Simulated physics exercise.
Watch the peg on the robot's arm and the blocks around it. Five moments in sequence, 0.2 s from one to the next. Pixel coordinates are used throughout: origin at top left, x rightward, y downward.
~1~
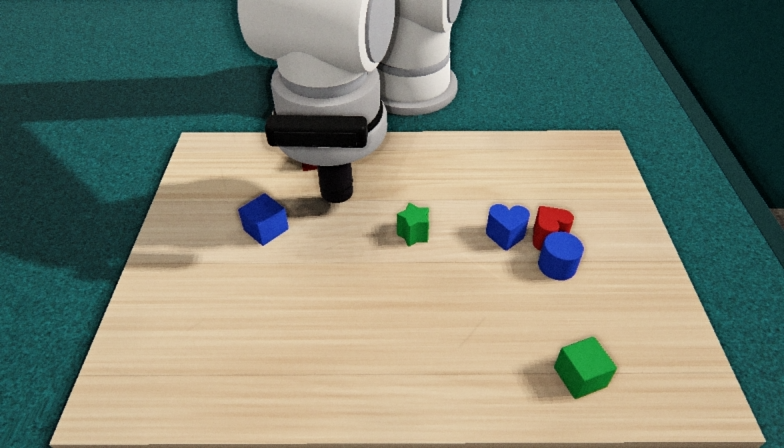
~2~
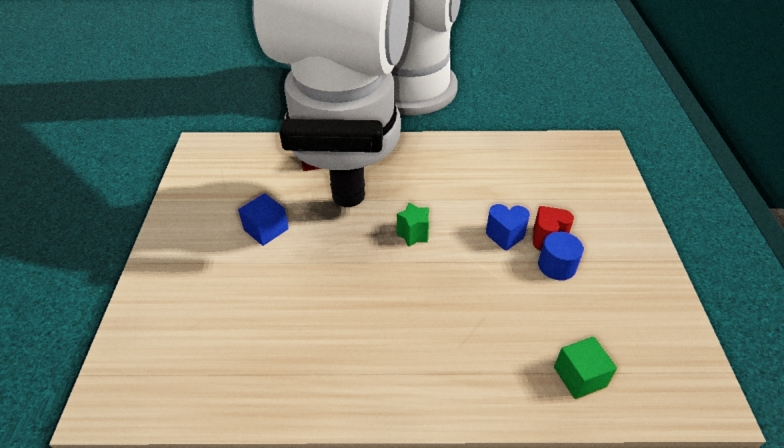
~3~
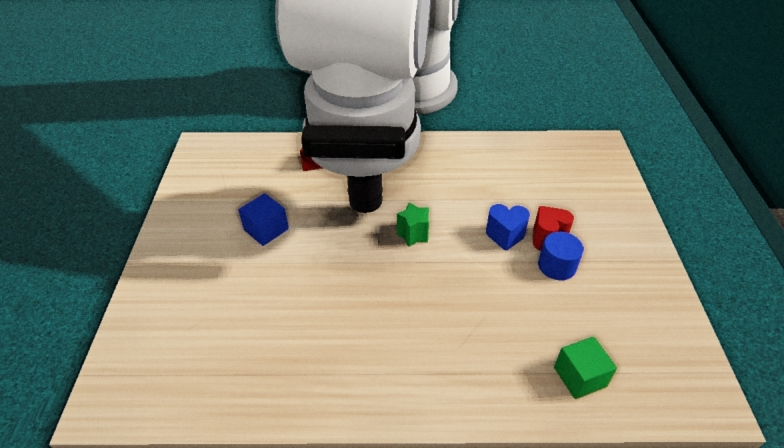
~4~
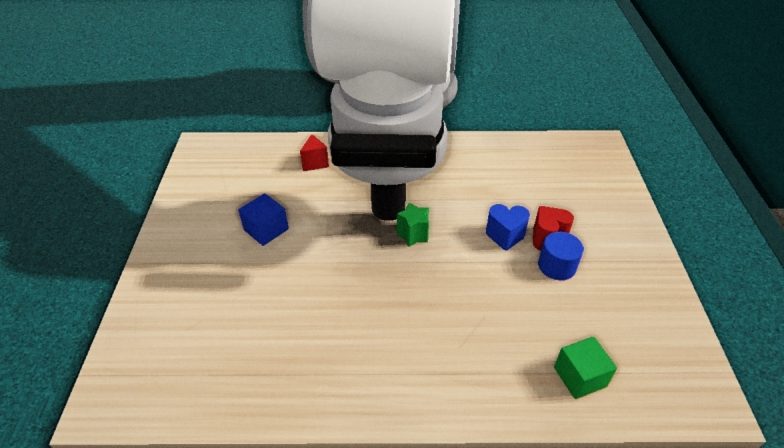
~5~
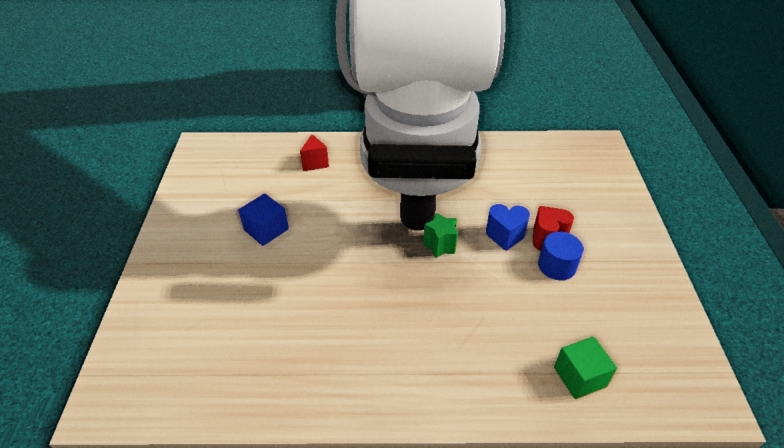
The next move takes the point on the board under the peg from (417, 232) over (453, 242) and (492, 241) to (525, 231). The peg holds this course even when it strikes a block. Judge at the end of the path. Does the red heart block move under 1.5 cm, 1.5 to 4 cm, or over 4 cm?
Range: 1.5 to 4 cm.
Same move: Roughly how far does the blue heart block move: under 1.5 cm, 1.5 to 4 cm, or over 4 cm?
Answer: More than 4 cm.
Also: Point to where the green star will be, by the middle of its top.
So, by the moment the path ends, you'll find the top centre of the green star at (503, 243).
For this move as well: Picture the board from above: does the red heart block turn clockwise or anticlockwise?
Answer: Clockwise.
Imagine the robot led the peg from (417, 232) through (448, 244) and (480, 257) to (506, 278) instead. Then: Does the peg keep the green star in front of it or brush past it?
At the end of the path, the peg is still pushing the green star ahead of it.
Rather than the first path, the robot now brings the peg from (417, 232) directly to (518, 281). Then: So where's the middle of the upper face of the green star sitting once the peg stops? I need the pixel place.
Roughly at (552, 277).
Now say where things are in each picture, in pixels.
In the first picture, peg tip at (337, 193); block tops, green star at (415, 214); blue heart block at (510, 215); red heart block at (554, 217); blue circle at (564, 245).
In the second picture, peg at (349, 197); blocks unchanged.
In the third picture, peg at (366, 203); blocks unchanged.
In the fourth picture, peg at (389, 210); blocks unchanged.
In the fifth picture, peg at (417, 219); green star at (443, 225); blue heart block at (510, 215); red heart block at (554, 217); blue circle at (564, 245).
On the path given first. One third of the way, peg at (455, 229); green star at (480, 237).
Two thirds of the way, peg at (494, 229); green star at (503, 243), turned 45° clockwise; blue heart block at (526, 212); red heart block at (561, 217).
At the end, peg at (528, 219); green star at (503, 243), turned 50° clockwise; blue heart block at (557, 200); red heart block at (579, 218), turned 40° clockwise; blue circle in place.
